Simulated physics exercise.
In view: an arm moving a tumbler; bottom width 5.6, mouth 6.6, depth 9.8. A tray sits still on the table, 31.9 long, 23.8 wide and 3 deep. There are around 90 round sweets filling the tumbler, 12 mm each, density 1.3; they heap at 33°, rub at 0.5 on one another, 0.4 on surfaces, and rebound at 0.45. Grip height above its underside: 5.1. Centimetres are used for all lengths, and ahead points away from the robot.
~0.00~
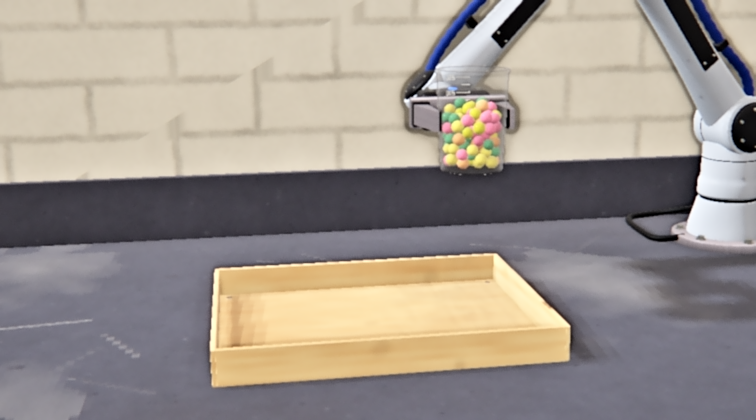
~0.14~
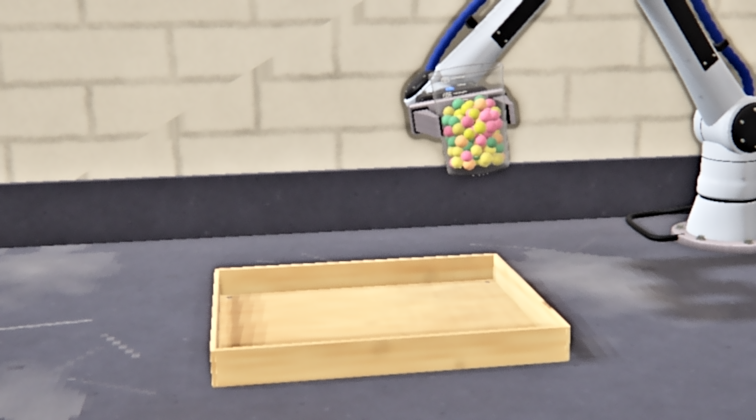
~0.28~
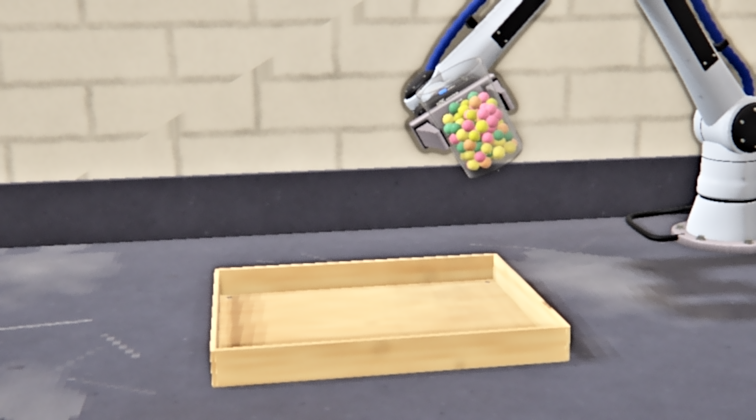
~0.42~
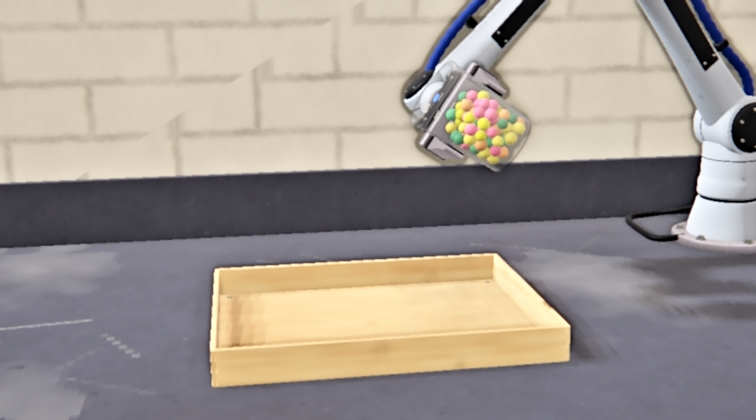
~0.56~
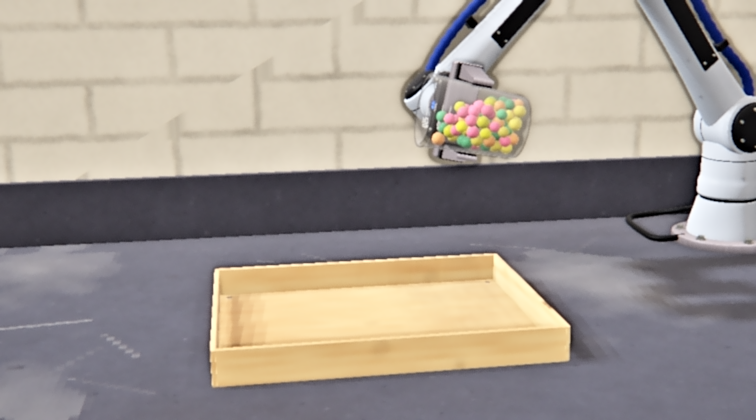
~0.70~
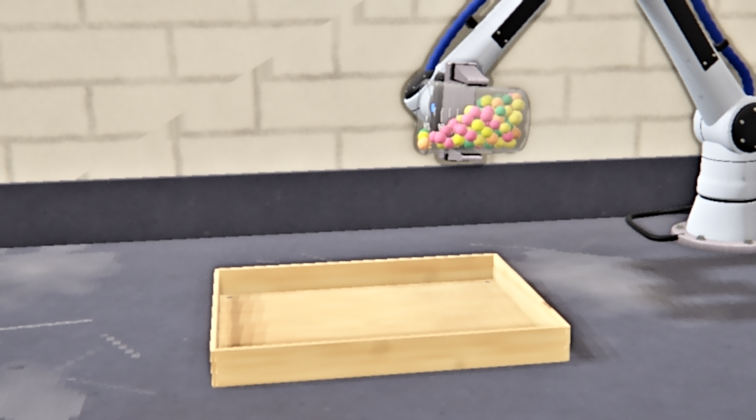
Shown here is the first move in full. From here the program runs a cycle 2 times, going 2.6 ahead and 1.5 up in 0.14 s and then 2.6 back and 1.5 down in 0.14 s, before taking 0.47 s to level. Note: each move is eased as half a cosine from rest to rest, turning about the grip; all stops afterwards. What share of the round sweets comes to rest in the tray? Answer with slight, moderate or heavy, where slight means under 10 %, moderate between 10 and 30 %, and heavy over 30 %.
Heavy, over 30 %.
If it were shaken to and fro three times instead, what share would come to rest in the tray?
55 per cent or so.
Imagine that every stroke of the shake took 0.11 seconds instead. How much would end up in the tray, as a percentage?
In that case around 60 per cent.
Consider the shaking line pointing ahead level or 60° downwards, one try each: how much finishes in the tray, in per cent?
Try one gives about 40 in a hundred, try two about 5 in a hundred.
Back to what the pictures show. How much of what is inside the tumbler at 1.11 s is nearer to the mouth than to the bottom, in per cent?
Around 55 per cent of it.
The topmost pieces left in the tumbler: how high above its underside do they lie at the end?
I'd put it at close to 5.0 centimetres.
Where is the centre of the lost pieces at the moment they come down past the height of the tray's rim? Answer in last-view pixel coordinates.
Estimated centre near (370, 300) in pixels.
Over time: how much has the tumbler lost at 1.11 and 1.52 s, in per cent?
First it's 15 percent, and after that 40 percent.
After 1.11 s, tilted 86° forward, highest piece 23 above the table; 78 in the tumbler, 13 in the tray, 1 in flight or on a rim.
After 1.52 s, tilted 35° forward, highest piece 23 above the table; 56 in the tumbler, 36 in the tray.
After 1.93 s, level, highest piece 21 above the table; 56 in the tumbler, 36 in the tray.
After 2.98 s, level, highest piece 21 above the table; 56 in the tumbler, 36 in the tray.
At rest, 56 in the tumbler, 36 in the tray. That is 39 % in the tray.
